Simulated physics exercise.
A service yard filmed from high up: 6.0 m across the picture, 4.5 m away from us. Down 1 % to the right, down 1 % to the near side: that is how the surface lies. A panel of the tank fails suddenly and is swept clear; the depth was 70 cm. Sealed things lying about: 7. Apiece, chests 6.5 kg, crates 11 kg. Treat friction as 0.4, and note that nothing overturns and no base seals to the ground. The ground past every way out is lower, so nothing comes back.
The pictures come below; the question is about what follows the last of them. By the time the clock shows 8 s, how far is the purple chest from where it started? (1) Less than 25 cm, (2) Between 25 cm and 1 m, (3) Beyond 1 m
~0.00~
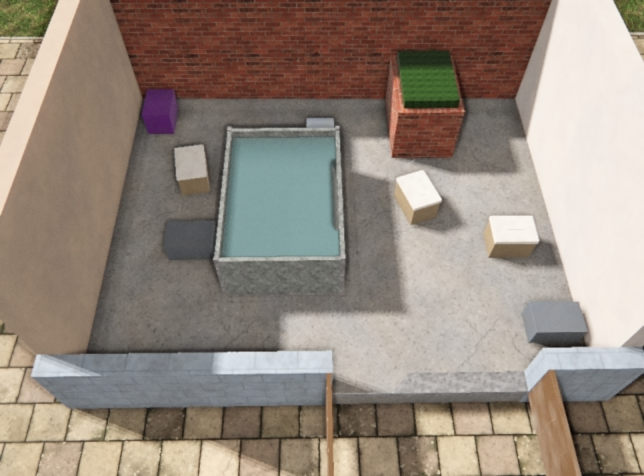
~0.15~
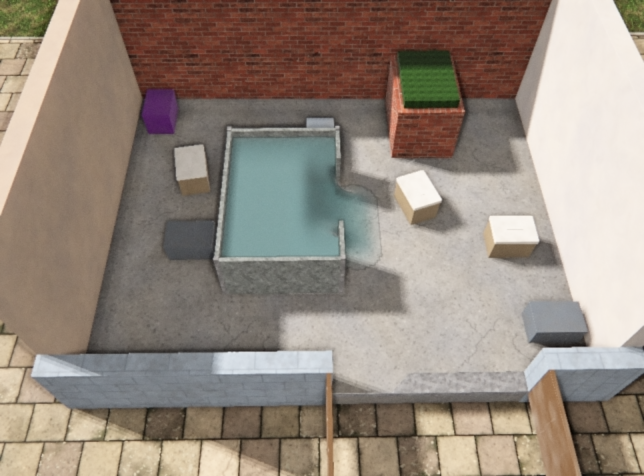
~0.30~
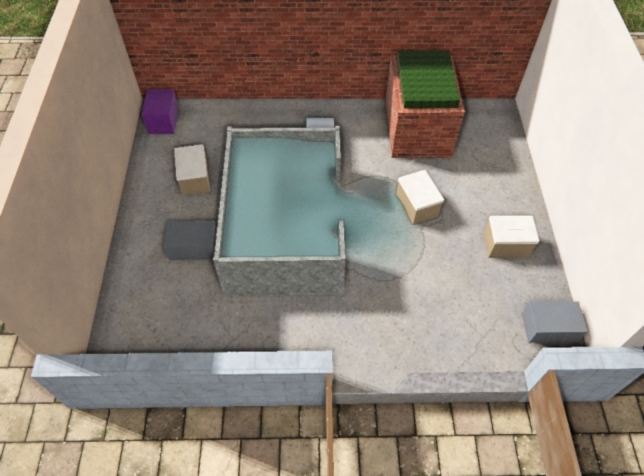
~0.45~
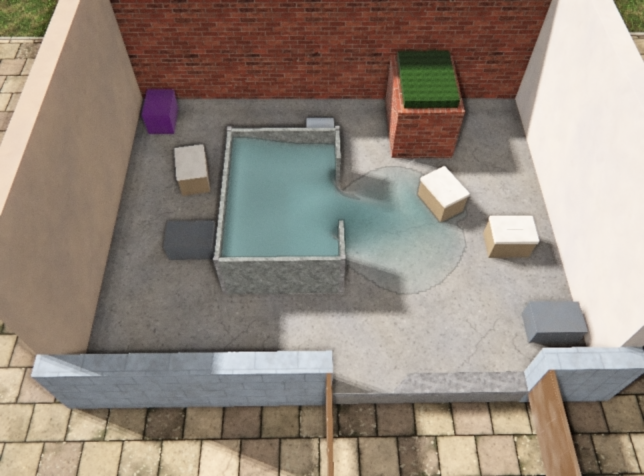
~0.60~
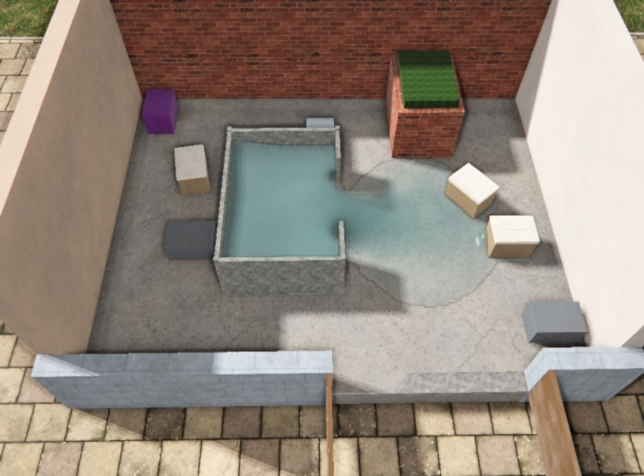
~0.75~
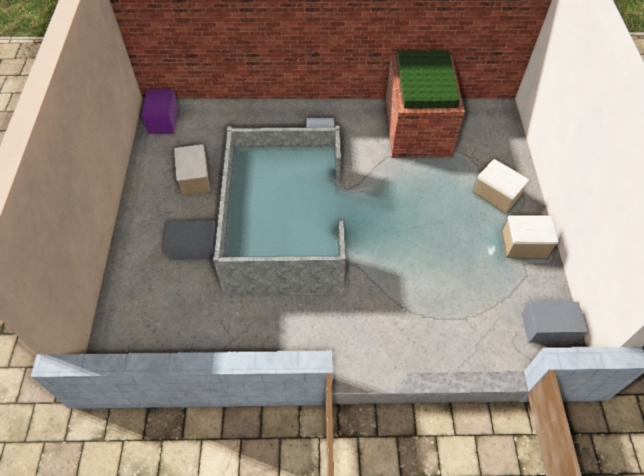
Less than 25 cm (1).
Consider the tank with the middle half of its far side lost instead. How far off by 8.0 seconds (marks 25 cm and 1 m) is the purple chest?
If that happened, the purple chest winds up well away.
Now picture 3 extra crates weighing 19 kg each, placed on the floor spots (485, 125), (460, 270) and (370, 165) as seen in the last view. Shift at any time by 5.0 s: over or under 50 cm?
Going one by one: Too far, too far, not far enough.
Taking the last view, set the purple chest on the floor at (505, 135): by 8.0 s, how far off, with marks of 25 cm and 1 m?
As it turns out, it is swept away.
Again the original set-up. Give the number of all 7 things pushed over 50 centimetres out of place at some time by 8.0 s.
The count comes to 3.
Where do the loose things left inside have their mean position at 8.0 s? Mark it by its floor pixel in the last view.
Around (273, 197).
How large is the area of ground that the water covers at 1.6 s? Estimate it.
Around 12 m2 of it.
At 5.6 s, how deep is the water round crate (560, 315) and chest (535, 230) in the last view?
I'd put it at 3 cm and 15 cm respectively.
After 1.6 s the purple chest is near (158, 102), 0.0 m from its start, aground; 0 of 7 are out; 3 afloat.
After 3.6 s the purple chest is near (158, 102), 0.0 m from its start, aground; 0 of 7 are out; 3 afloat.
After 5.6 s the purple chest is near (158, 102), 0.0 m from its start, aground; 0 of 7 are out; 2 afloat.
After 8.0 s the purple chest is near (158, 102), 0.0 m from its start, aground; 1 of 7 are out; 1 afloat.
